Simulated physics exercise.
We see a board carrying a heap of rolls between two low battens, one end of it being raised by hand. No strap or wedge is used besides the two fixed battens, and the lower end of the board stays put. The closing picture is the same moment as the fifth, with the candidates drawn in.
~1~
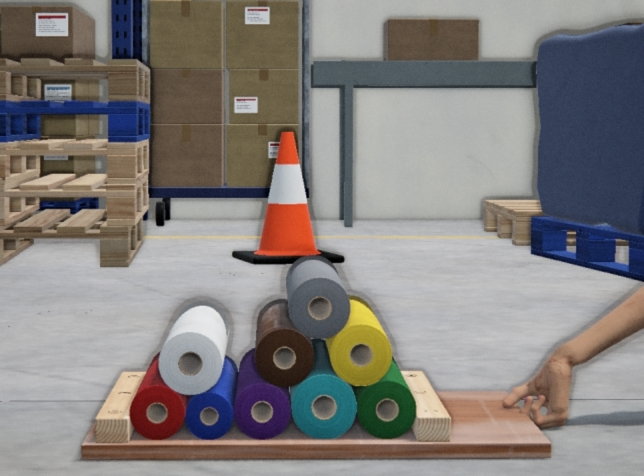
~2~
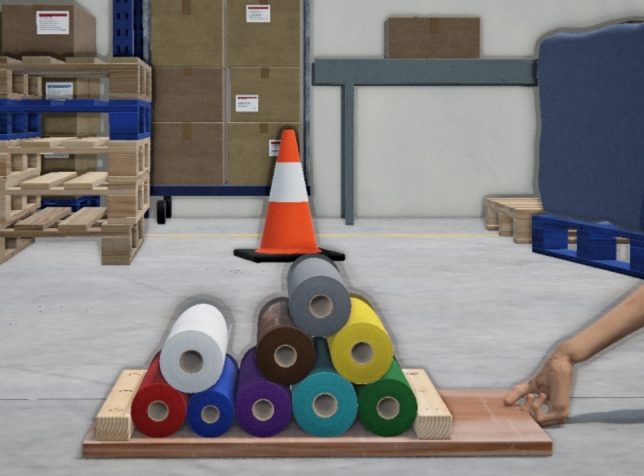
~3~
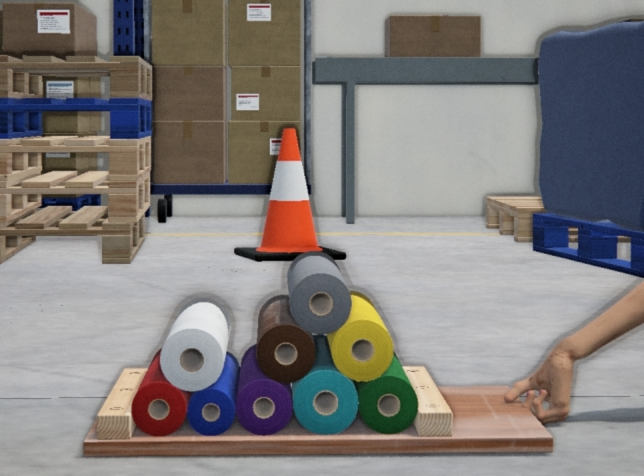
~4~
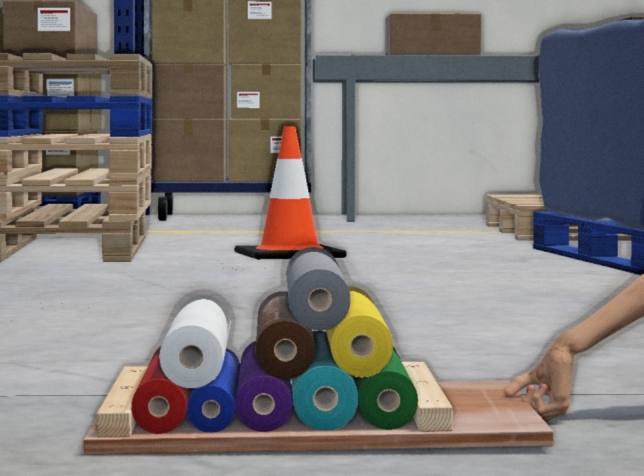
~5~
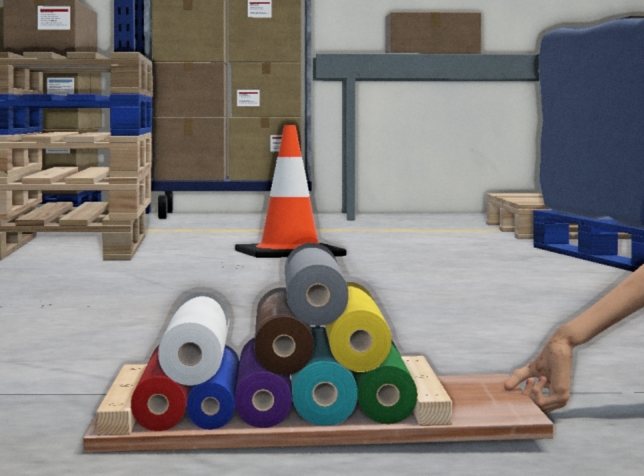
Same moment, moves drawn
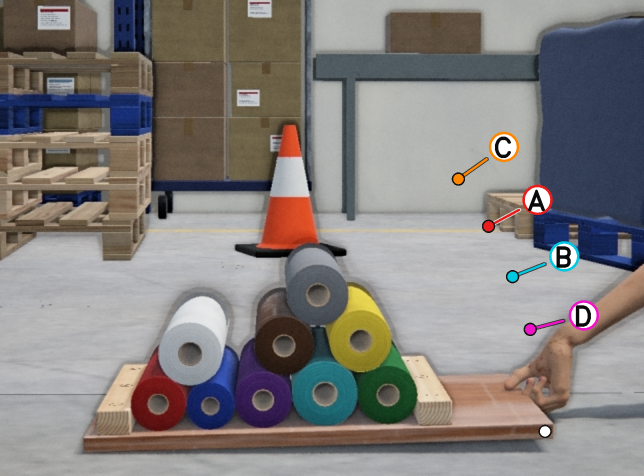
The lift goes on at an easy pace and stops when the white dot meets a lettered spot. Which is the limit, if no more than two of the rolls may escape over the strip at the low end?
D is the limit.
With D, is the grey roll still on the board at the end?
Yes, with D.
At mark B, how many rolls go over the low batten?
At B the number is three.
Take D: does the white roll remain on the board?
The white roll: Yes.
On the copy, A at (489, 226); B at (513, 277); C at (458, 179); D at (530, 329); the white dot at (545, 432).
On D. First, board at 12°.
Then, board at 15°.
Finally, board at 15°, none over the low batten.
By contrast, A three over the low batten (white, brown, grey); B three over the low batten (white, brown, grey); C four over the low batten (white, brown, yellow, grey).
